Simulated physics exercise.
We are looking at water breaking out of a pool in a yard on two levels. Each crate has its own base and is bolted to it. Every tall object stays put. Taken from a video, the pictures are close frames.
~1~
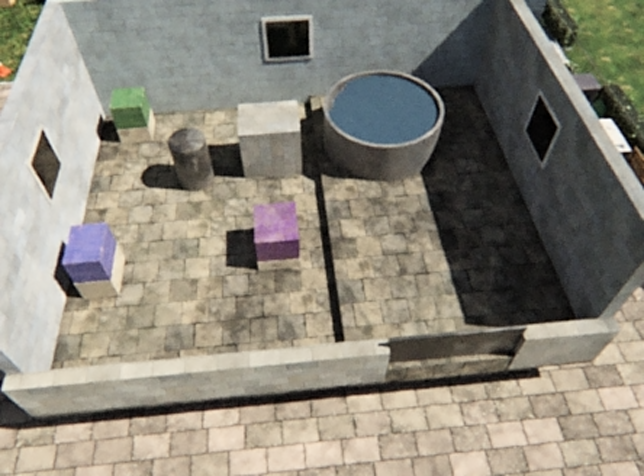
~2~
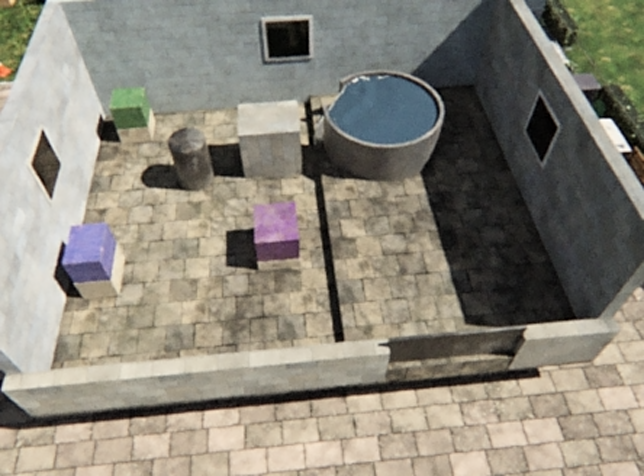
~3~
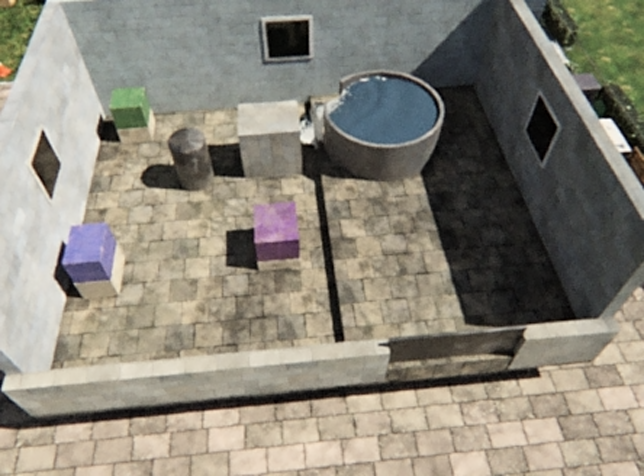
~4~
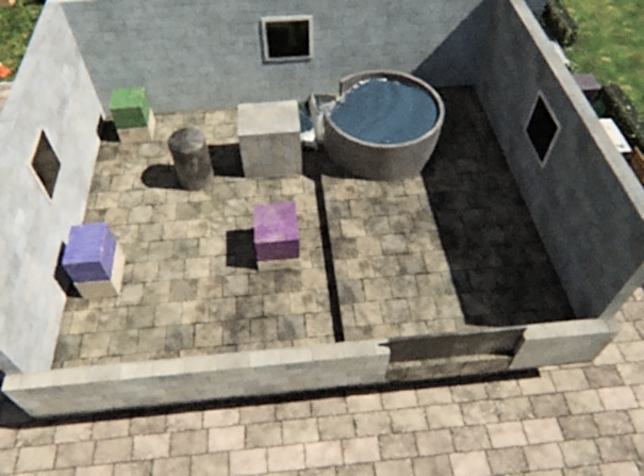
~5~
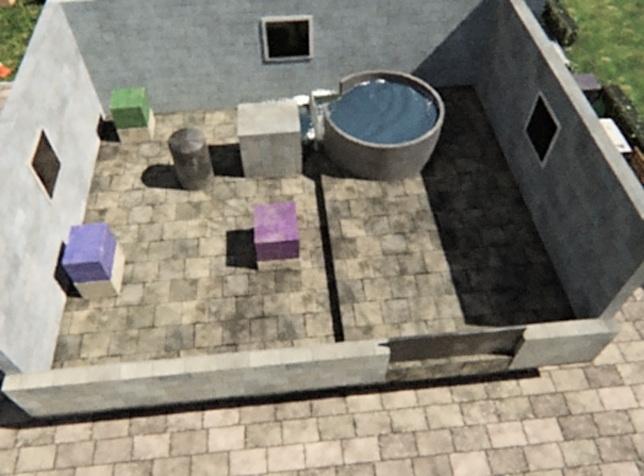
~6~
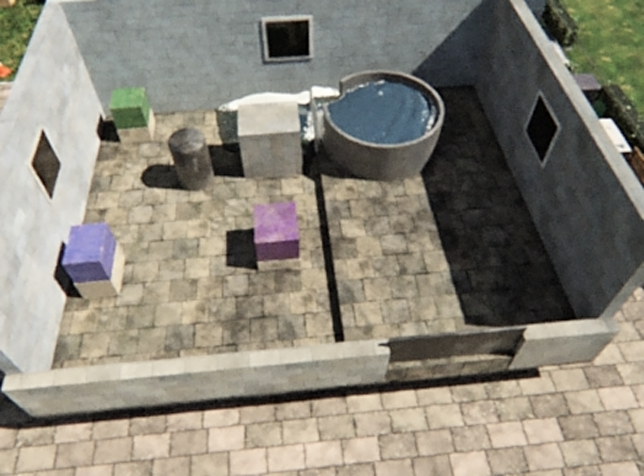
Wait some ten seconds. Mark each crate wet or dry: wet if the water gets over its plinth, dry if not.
Blue crate dry, purple crate dry, green crate wet.
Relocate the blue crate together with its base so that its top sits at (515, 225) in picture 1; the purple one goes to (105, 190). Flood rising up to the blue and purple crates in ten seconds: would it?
The blue one is not reached, the purple one is reached.
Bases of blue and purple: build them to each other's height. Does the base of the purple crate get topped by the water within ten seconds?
Then: The purple crate is not reached.
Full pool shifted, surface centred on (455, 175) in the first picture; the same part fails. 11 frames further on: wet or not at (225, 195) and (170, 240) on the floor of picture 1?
The first spot is inundated and the second is inundated.
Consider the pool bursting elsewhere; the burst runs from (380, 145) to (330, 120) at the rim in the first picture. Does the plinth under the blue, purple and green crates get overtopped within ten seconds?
The blue one is not reached; the purple one is reached; the green one is not reached.
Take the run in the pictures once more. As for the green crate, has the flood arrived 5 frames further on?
Crate green - hit by the front.
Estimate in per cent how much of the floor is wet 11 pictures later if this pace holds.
20 %, roughly.
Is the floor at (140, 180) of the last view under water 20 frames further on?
Answer: Flooding.
A moment on, water covers 15 % of the floor; the blue crate not reached, the purple crate not reached, the green crate water round its plinth.
Next, water covers 20 % of the floor; the blue crate not reached, the purple crate water round its plinth, the green crate water round its plinth.
Then, water covers 35 % of the floor; the blue crate water round its plinth, the purple crate water round its plinth, the green crate water round its plinth.
Later, water covers 55 % of the floor; the blue crate water round its plinth, the purple crate water round its plinth, the green crate water round its plinth.
In the end, water covers 65 % of the floor; the blue crate stayed above the water, the purple crate stayed above the water, the green crate was topped.
